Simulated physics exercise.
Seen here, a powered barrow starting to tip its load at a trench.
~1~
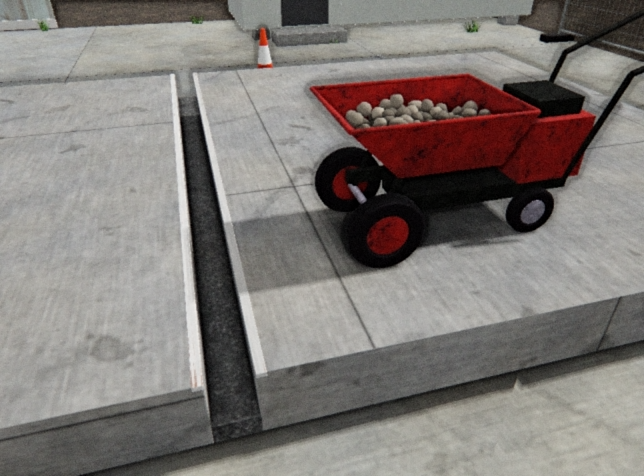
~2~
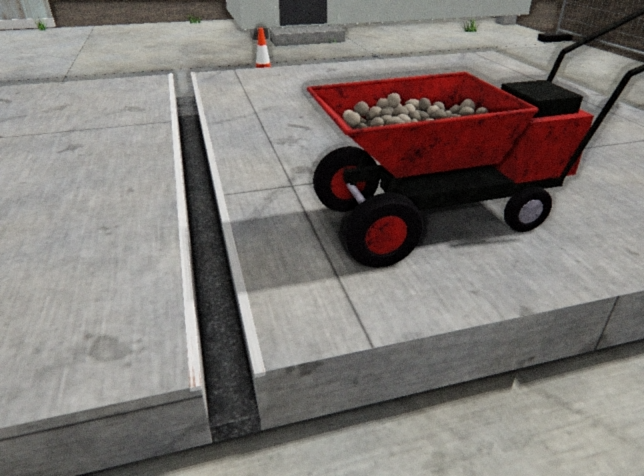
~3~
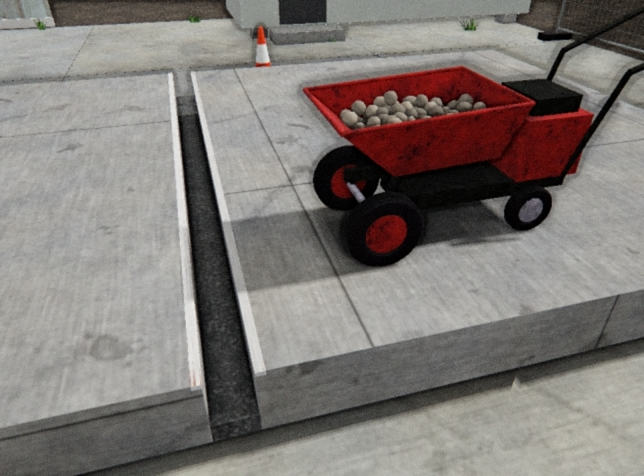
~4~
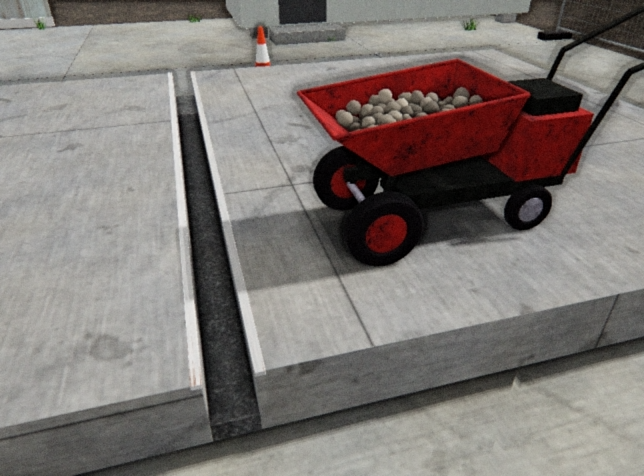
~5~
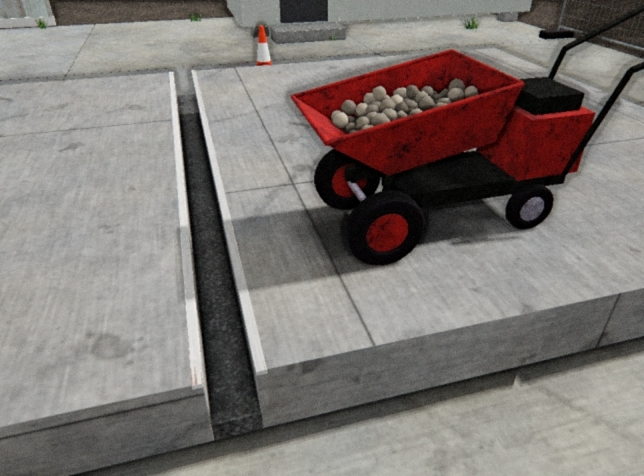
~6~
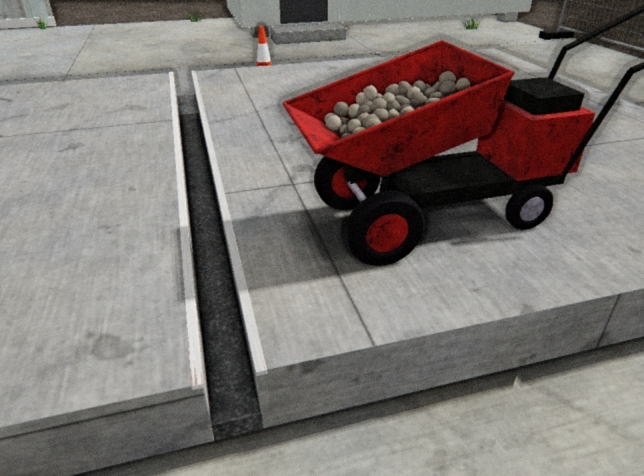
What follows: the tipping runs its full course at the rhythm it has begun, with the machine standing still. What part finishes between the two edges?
The trench takes the larger part.
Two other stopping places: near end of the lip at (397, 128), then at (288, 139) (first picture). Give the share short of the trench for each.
Roughly 50 per cent, and 0 per cent.
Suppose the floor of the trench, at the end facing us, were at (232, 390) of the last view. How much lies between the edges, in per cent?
Some 50 per cent.
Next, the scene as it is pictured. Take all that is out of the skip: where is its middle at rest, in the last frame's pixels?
Close to (215, 277).
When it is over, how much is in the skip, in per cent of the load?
Roughly 0 in a hundred.
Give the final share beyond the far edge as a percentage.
It comes to 10 per cent or so.
Soon, skip tipped steeply; all in the skip.
A while on, skip tipped steeply; about half in the skip; about a quarter short of the trench; about a third in or heaped over the trench; a stray few falling.
Towards the end, skip tipped right over; a small part short of the trench; most in or heaped over the trench; a small part beyond it.
Finally, skip tipped right over; a small part short of the trench; most in or heaped over the trench; a small part beyond it.
